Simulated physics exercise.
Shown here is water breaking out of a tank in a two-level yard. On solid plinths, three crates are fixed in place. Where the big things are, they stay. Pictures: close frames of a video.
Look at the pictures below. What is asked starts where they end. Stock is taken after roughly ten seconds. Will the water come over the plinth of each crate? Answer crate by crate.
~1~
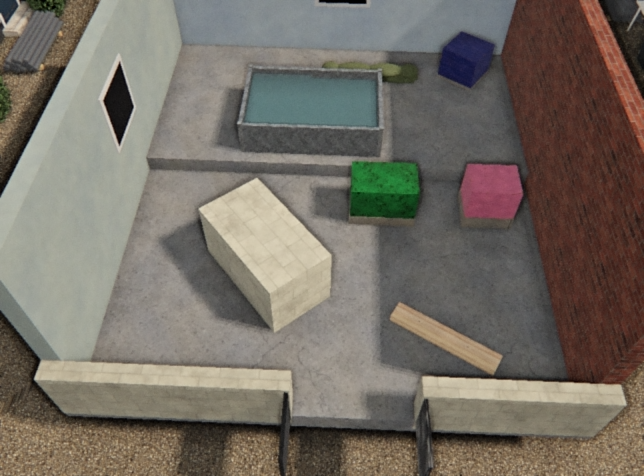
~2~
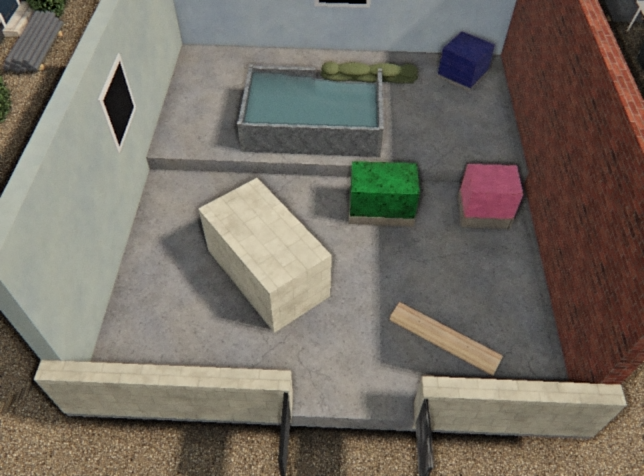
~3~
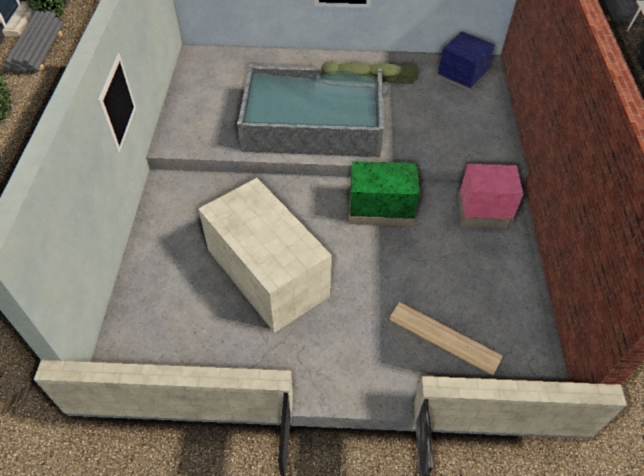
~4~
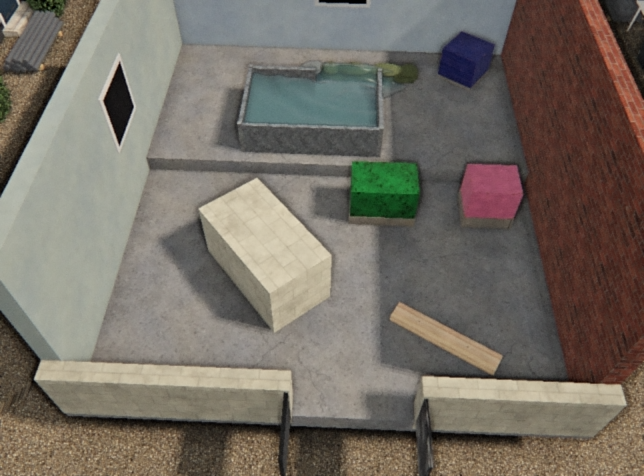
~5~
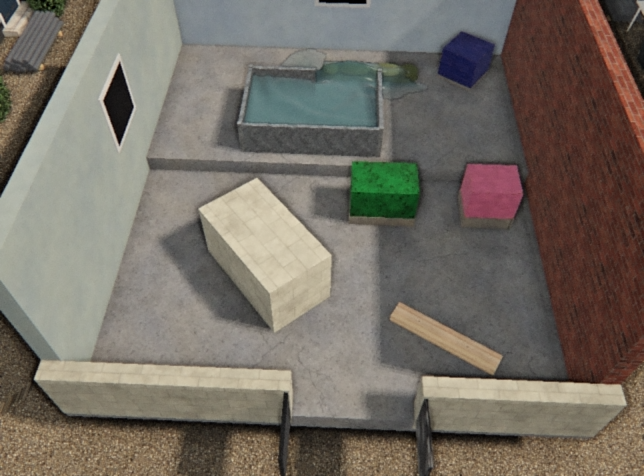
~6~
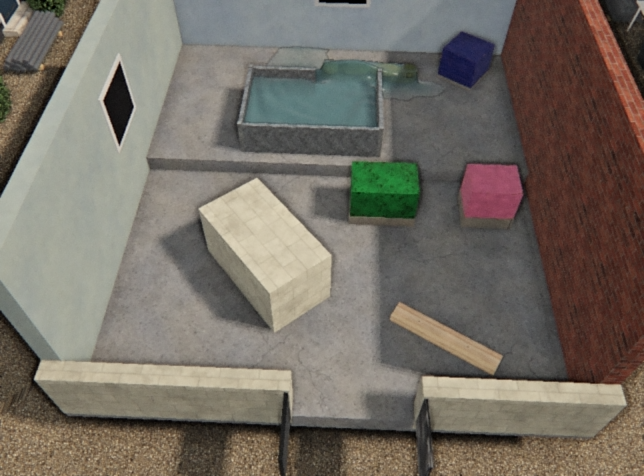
The blue crate: Yes, water reaches it. The pink crate: No, it stays dry. The green crate: No, it stays dry.
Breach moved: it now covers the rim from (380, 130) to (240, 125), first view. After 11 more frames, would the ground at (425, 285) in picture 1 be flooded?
Submerged.
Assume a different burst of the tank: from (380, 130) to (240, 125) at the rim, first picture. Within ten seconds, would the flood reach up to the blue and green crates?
Taking them in turn, the blue crate is missed and the green crate is overtopped.
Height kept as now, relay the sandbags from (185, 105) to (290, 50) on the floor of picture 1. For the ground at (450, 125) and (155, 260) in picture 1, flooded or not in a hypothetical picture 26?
Taking the two points in turn, the first is swamped and the second is untouched by the flood.
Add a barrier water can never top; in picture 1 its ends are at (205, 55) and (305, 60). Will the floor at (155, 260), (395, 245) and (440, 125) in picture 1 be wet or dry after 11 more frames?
As listed: Not flooded, dry, flooded.
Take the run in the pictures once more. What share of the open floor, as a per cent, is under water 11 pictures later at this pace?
Close to 30 %.
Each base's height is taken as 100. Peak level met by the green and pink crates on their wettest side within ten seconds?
The first reaches around 30 in a hundred, the second around 50.
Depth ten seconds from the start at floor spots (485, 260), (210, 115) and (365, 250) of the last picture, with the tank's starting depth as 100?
In order: About 4, 6 and 2 in a hundred.
A moment on, water covers 20 % of the floor; the blue crate water round its plinth, the pink crate not reached, the green crate not reached.
Next, water covers 30 % of the floor; the blue crate water round its plinth, the pink crate not reached, the green crate not reached.
Then, water covers 35 % of the floor; the blue crate water round its plinth, the pink crate water round its plinth, the green crate not reached.
Later, water covers 60 % of the floor; the blue crate water round its plinth, the pink crate water round its plinth, the green crate water round its plinth.
In the end, water covers 85 % of the floor; the blue crate was topped, the pink crate stayed above the water, the green crate stayed above the water.
